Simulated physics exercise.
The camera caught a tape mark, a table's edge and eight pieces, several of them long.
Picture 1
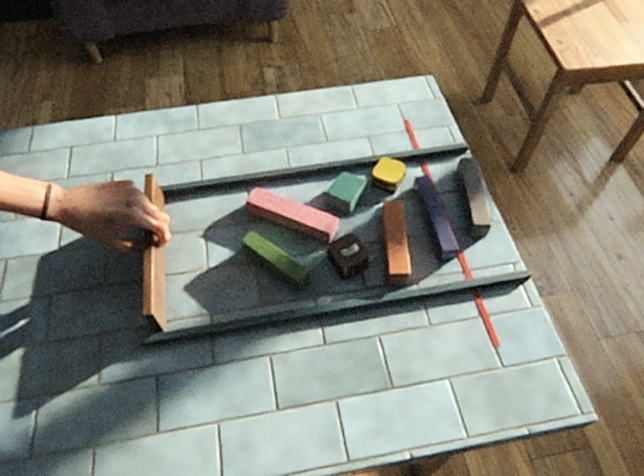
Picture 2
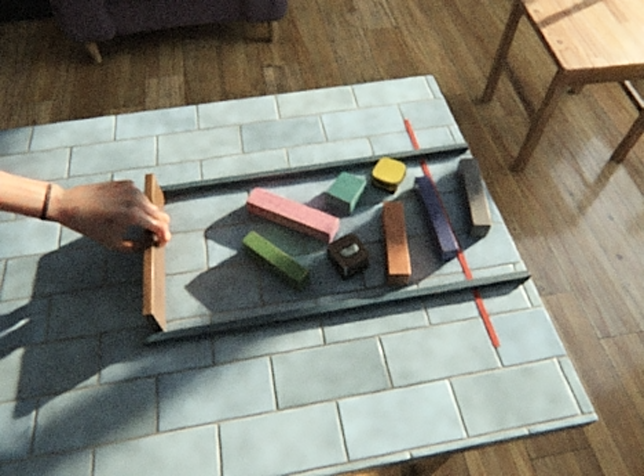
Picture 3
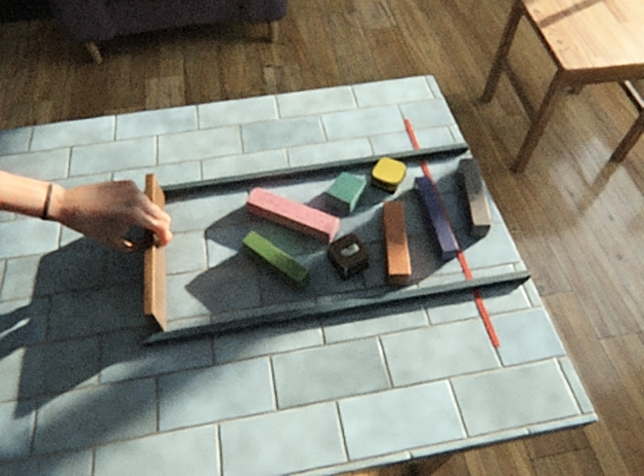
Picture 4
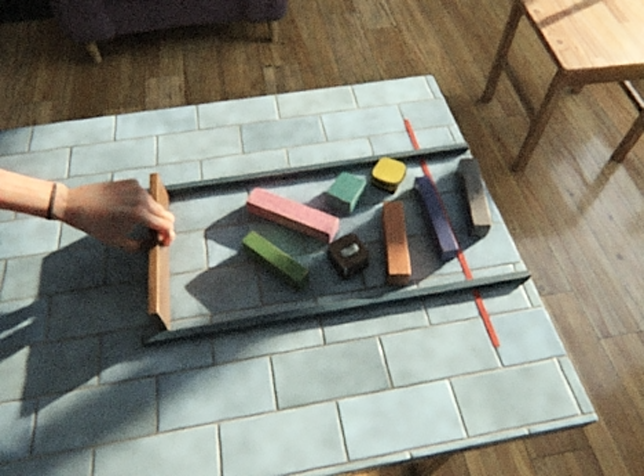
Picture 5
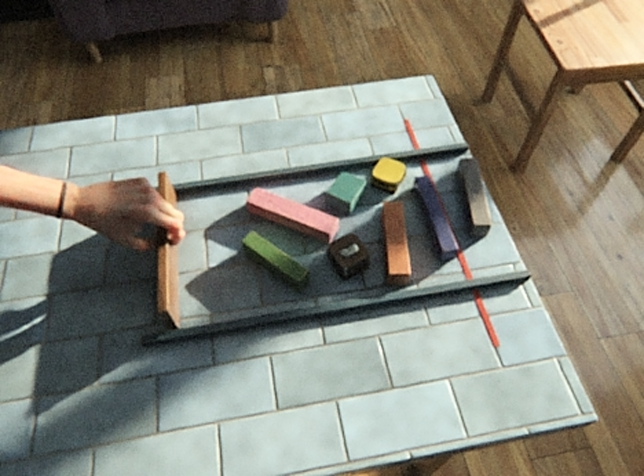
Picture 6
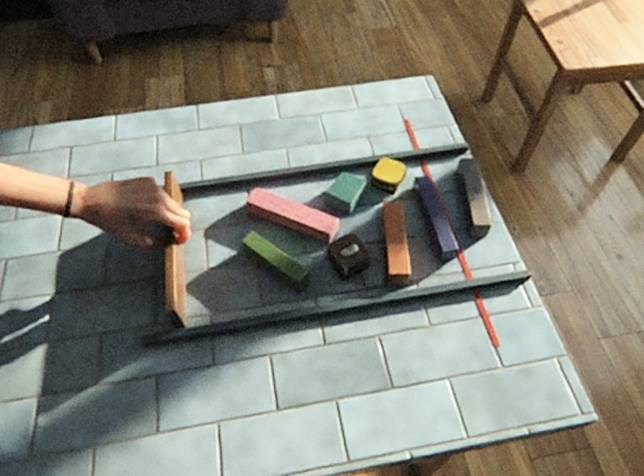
On a pale tiled tabletop above a wooden floor, eight colourful blocks lie scattered between two dark rails, near a red line. A hand grips an upright wooden board at the left end, at first barely moving it, then slides it slightly right, while the blocks stay still.
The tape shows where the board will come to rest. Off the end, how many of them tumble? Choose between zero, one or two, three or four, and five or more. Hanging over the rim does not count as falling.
The count is three or four.
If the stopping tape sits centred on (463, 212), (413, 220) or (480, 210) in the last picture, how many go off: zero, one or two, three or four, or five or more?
The three counts come out as five or over, just one or two and five or more.
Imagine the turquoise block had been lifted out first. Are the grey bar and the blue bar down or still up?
The grey bar is gone, the blue bar is gone.
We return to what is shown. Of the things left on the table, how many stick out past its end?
The number would be 2.
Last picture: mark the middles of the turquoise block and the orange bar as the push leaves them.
The turquoise block ends at (466, 165) and the orange bar at (509, 222).
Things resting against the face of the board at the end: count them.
Contact count: 2.
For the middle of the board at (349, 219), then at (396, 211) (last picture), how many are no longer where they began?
It comes to 6 for the first spot, 8 for the other.
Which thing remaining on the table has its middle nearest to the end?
Orange bar.
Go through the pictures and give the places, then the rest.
The first frame shows grey bar (473, 196); blue bar (434, 216); yellow case (389, 176); board (154, 249); tape (445, 215).
The second frame shows blue bar (434, 216); turquoise block (346, 193).
The third frame shows yellow case (389, 176); brown case (348, 256).
The fourth frame shows grey bar (473, 196); board (159, 248).
The fifth frame shows blue bar (434, 216); green bar (275, 261).
The sixth frame shows grey bar (473, 196); blue bar (434, 216); yellow case (389, 176); board (175, 246); tape (445, 215).
Soon after, none off yet; grey bar at rest near (473, 196); blue bar at rest near (434, 216); yellow case at rest near (389, 176).
At rest, the number that fall off is three or four; fallen, yellow case, blue bar and grey bar.
